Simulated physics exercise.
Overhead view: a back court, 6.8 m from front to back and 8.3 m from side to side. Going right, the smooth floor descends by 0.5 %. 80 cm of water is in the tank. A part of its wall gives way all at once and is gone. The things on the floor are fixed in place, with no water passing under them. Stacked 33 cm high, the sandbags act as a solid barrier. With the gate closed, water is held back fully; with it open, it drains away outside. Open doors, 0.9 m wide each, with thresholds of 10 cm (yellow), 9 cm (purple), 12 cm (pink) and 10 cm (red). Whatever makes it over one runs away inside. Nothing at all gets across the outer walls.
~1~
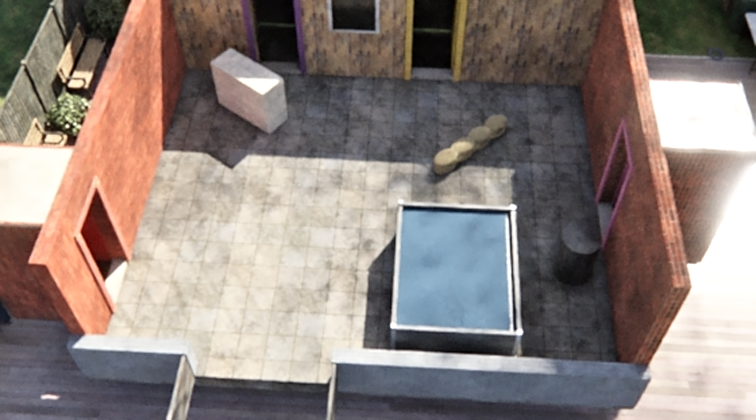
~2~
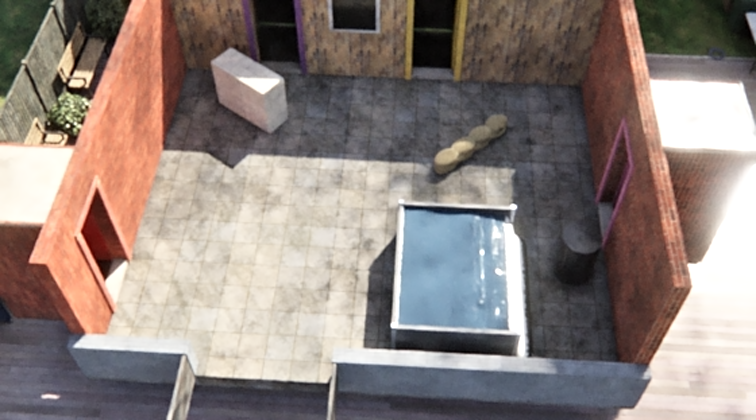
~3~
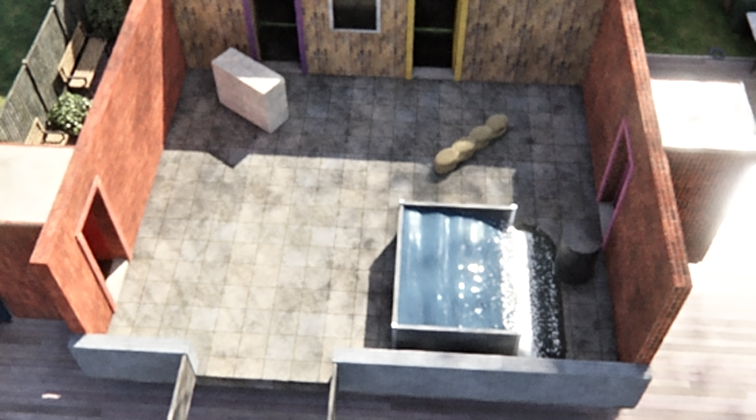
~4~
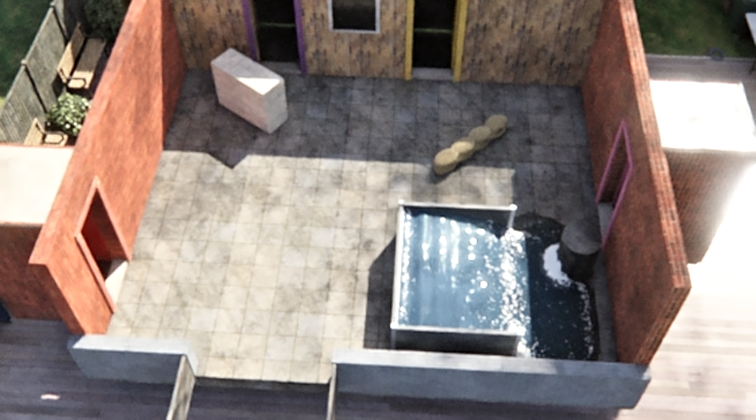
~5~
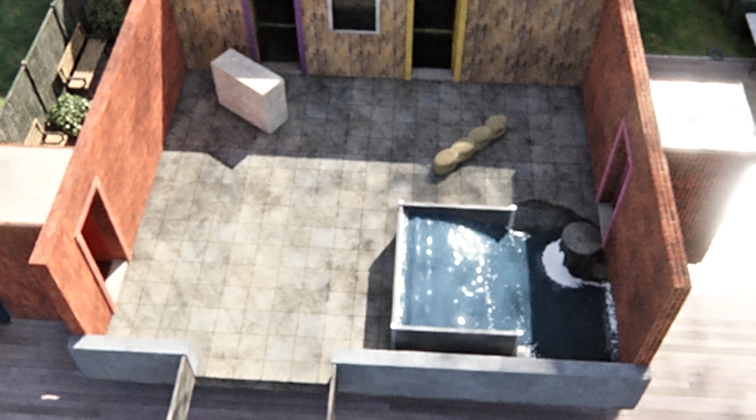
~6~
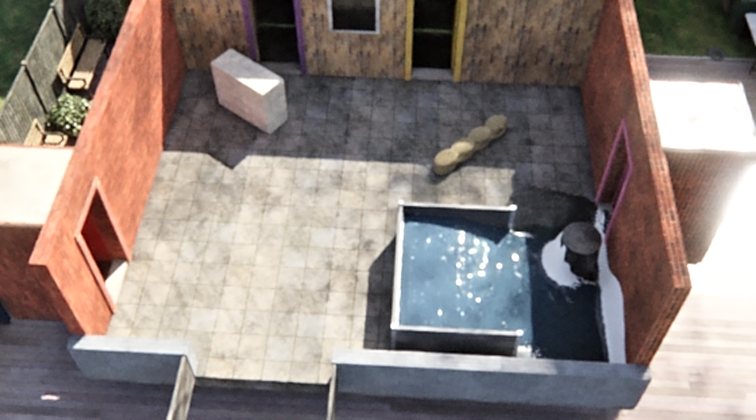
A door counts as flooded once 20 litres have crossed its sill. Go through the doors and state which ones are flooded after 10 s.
The yellow door remains shy of the limit. The purple door remains shy of the limit. The pink door overtops the limit. The red door remains shy of the limit.
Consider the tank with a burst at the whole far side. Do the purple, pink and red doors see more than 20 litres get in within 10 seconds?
Purple beyond, pink short, red short.
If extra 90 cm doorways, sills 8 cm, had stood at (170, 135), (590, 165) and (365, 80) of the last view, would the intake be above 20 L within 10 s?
So, in the order given, it's shy of the mark, then beyond the mark, then shy of the mark.
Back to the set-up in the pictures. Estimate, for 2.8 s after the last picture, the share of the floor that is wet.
Wet share: Near 40 percent.
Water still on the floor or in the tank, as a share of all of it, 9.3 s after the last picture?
94 %.
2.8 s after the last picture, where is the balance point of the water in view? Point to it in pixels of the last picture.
Its balance point sits around (507, 253).
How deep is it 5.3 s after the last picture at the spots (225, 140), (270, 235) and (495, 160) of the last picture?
First 0 cm, then 1 cm, then 4 cm.
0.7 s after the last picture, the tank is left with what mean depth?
Around 35 cm on average.
Then, 0.7 s after the last picture water covers 15 % of the floor and is deepest (77 cm) near (622, 386); yellow door not reached, purple door not reached, pink door 24 cm at the sill, 55 L in, red door not reached.
Then, 1.5 s after the last picture water covers 20 % of the floor and is deepest (51 cm) near (599, 297); yellow door not reached, purple door not reached, pink door 23 cm at the sill, 113 L in, red door not reached.
Then, 2.8 s after the last picture water covers 40 % of the floor and is deepest (35 cm) near (583, 97); yellow door 7 cm at the sill, 0 L in, purple door not reached, pink door 15 cm at the sill, 134 L in, red door not reached.
Then, 5.3 s after the last picture water covers 70 % of the floor and is deepest (25 cm) near (616, 345); yellow door 8 cm at the sill, 0 L in, purple door 3 cm at the sill, 0 L in, pink door 16 cm at the sill, 144 L in, red door 7 cm at the sill, 0 L in.
Then, 9.3 s after the last picture water covers 95 % of the floor and is deepest (15 cm) near (588, 135); yellow door 6 cm at the sill, 0 L in, purple door 9 cm at the sill, 2 L in, pink door 8 cm at the sill, 151 L in, red door 3 cm at the sill, 0 L in.
